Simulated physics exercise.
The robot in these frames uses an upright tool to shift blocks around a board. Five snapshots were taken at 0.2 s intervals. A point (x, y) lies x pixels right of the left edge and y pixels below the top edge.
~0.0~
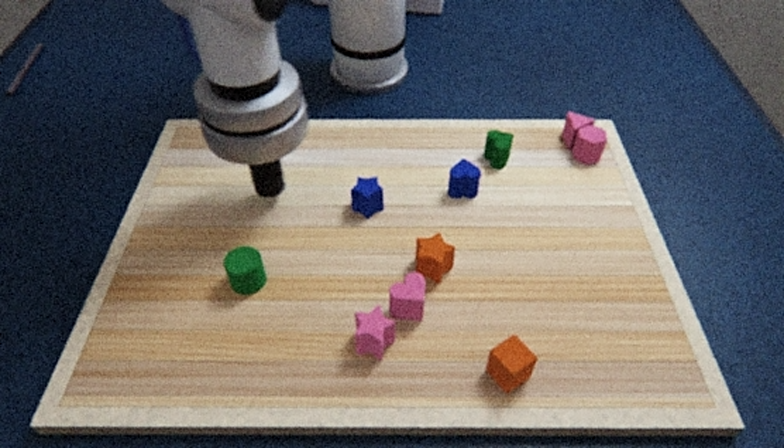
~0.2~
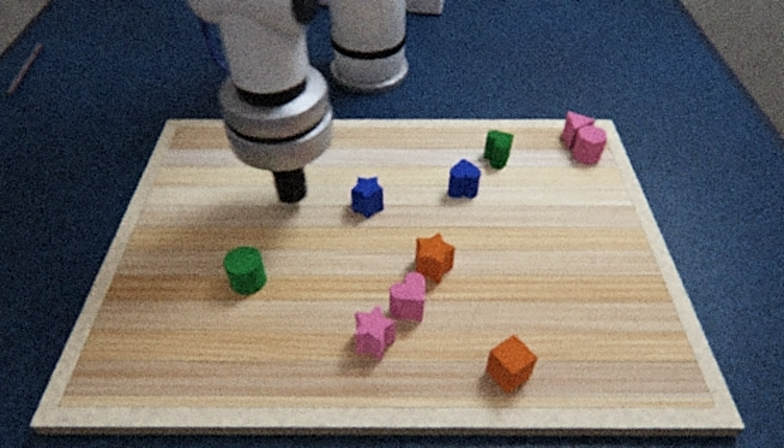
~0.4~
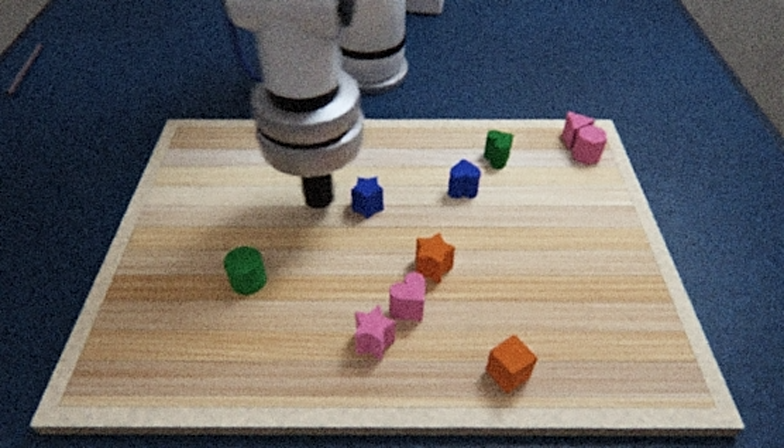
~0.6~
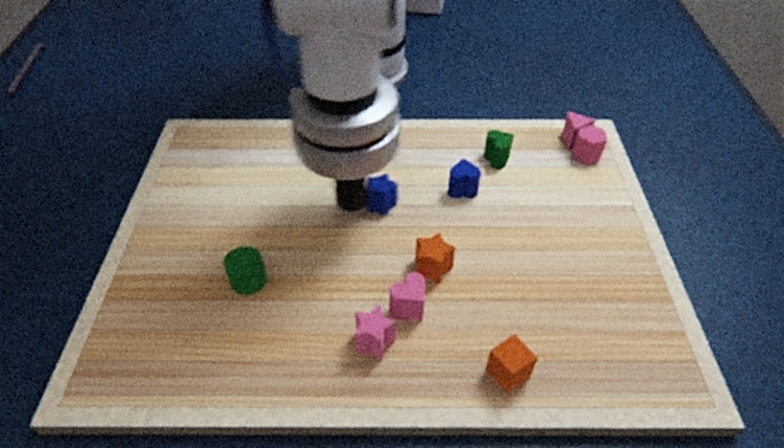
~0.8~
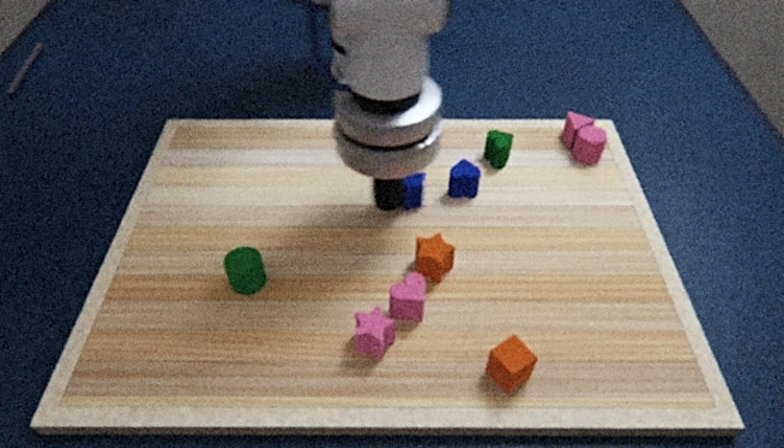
At first, a robot arm holds its dark upright tool over the left part of a wooden board scattered with colourful blocks. The tool moves right toward the blue star-shaped block, reaches it, and pushes it rightward, closer to the blue heart block, while the other blocks stay still.
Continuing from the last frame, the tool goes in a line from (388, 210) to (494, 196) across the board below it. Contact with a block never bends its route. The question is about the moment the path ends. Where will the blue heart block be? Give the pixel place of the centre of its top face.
The blue heart block ends near (499, 154).
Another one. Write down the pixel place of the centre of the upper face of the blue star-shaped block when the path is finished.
It should be at (470, 159) by then.
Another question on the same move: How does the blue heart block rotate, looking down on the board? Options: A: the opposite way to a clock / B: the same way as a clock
That would be B.
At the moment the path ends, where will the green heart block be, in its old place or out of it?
That block is going to be left alone.
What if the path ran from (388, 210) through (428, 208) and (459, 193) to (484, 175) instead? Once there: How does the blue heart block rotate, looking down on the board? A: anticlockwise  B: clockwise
B: Clockwise.
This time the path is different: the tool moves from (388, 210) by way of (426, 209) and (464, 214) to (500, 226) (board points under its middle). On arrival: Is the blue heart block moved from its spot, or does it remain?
By then it is displaced.
The first path, step by step. One third of the way, tool (426, 196); blue star-shaped block (446, 170), turned 15° anticlockwise; blue heart block (473, 168), turned 15° clockwise.
Two thirds of the way, tool (462, 192); blue star-shaped block (465, 161), turned 50° anticlockwise; blue heart block (493, 159), turned 65° clockwise.
At the end, tool (496, 187); blue star-shaped block (470, 159), turned 80° anticlockwise; blue heart block (499, 154), turned 65° clockwise; green heart block not moved.
